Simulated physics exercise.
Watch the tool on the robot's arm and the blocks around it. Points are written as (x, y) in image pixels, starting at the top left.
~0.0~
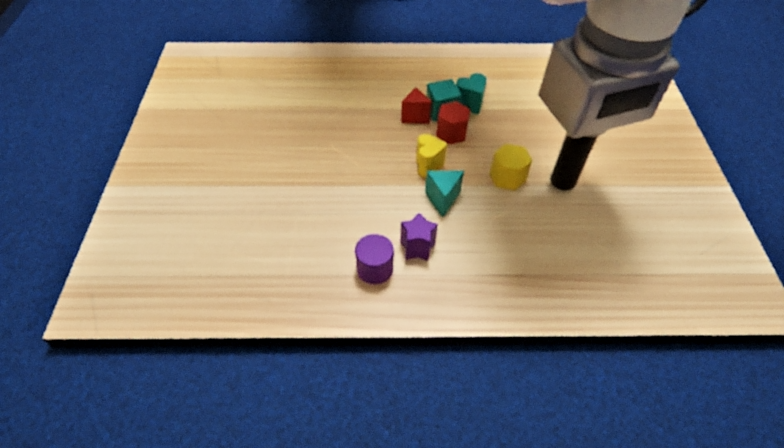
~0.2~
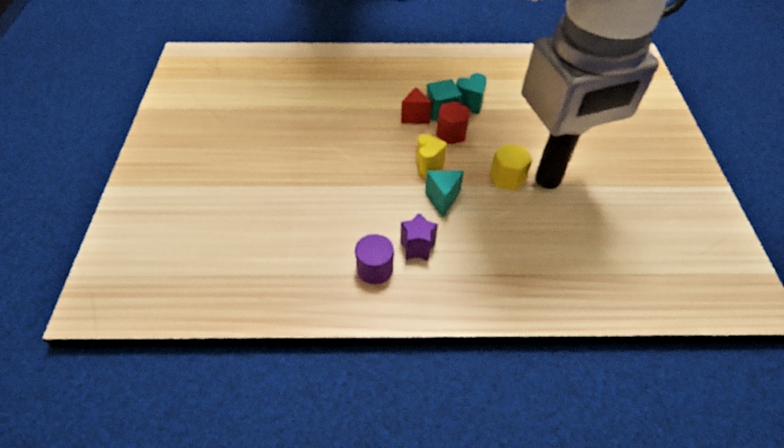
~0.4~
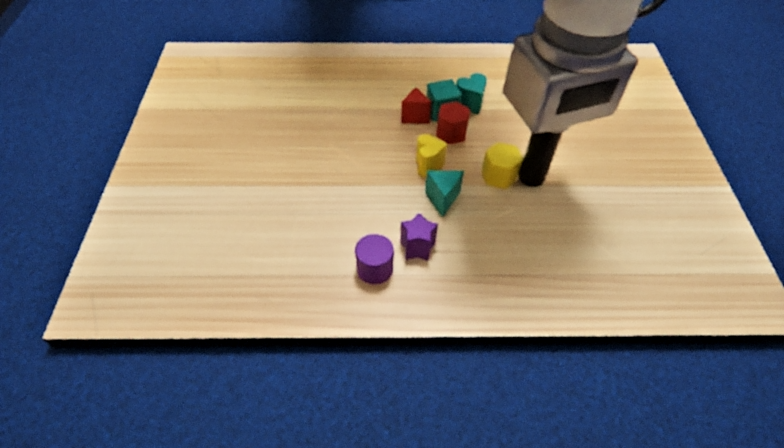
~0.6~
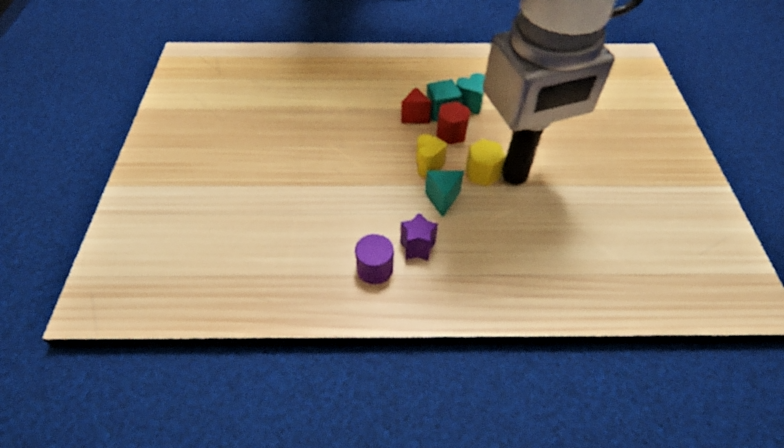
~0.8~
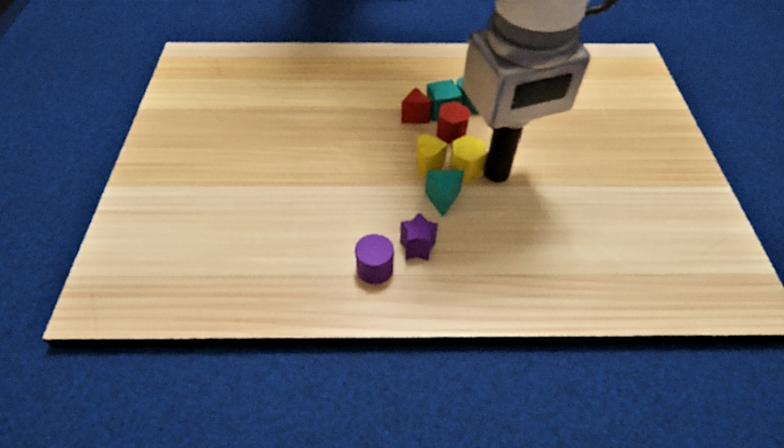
On a wooden board over blue cloth, a robot arm moves left, pushing a yellow block toward the yellow heart-shaped block.
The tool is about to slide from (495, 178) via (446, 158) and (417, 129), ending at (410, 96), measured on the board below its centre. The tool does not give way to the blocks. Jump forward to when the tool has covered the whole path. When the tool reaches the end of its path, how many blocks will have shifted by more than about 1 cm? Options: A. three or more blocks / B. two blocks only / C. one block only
That would be A.
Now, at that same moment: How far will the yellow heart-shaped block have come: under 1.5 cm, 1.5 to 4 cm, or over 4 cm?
Offset: 1.5 to 4 cm.
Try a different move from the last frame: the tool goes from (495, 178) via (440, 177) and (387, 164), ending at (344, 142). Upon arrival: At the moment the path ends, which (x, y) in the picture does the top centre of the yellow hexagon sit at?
When the path ends, it will be at (433, 132).
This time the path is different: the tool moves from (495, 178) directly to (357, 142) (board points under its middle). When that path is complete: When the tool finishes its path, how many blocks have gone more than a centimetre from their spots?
When the path ends, I think you'll find two blocks out of place by more than 1 cm.
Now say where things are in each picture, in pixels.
In the first picture, lower end of the tool (563, 181), tops of blocks, red triangular block (417, 96), yellow heart-shaped block (430, 145), turquoise square piece (444, 89), red hexagon (455, 112), yellow hexagon (513, 156).
In the second picture, tool (548, 179), blocks as before.
In the third picture, tool (532, 177), yellow hexagon (505, 154).
In the fourth picture, tool (515, 175), yellow hexagon (487, 151).
In the fifth picture, tool (497, 173), red triangular block (417, 96), yellow heart-shaped block (430, 145), turquoise square piece (444, 89), red hexagon (455, 112), yellow hexagon (470, 147).
The first path, step by step. One third of the way, tool (446, 153); yellow heart-shaped block (406, 140), turned 85° anticlockwise; yellow hexagon (423, 124), turned 25° clockwise.
Two thirds of the way, tool (418, 123); red triangular block (414, 92), turned 15° clockwise; yellow heart-shaped block (405, 140), turned 90° anticlockwise; yellow hexagon (391, 103).
At the end, tool (411, 91); red triangular block (406, 63), turned 20° anticlockwise; yellow heart-shaped block (405, 140), turned 90° anticlockwise; turquoise square piece not moved; red hexagon not moved; yellow hexagon (389, 102).
